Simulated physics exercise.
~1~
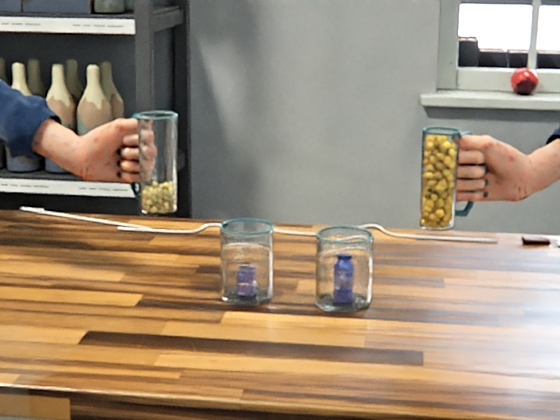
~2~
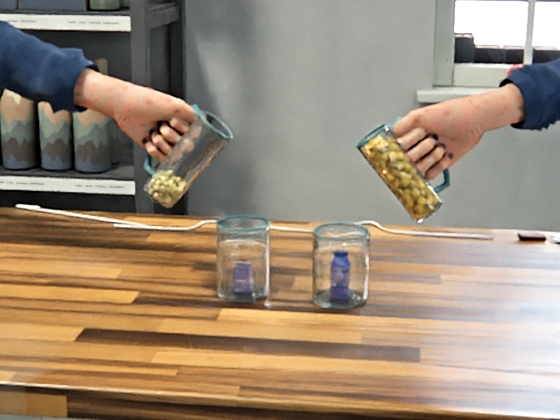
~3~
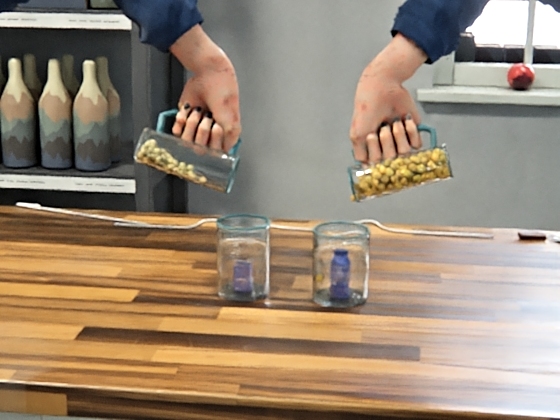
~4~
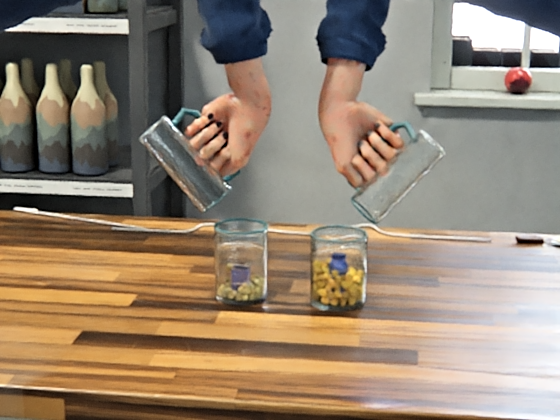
On a striped wooden table in a room with grey walls, two clear glass containers stand side by side, each with a small blue bottle-like object inside. Two hands in dark blue sleeves hold glass mugs of loose yellowish pieces out to either side, the right mug much fuller than the left. The hands bring the mugs inward and tilt them toward the containers, then tip them onto their sides. Finally both mugs are turned upside down and emptied. The pieces settle lower in the left container and about halfway up the right, with both blue objects still showing.
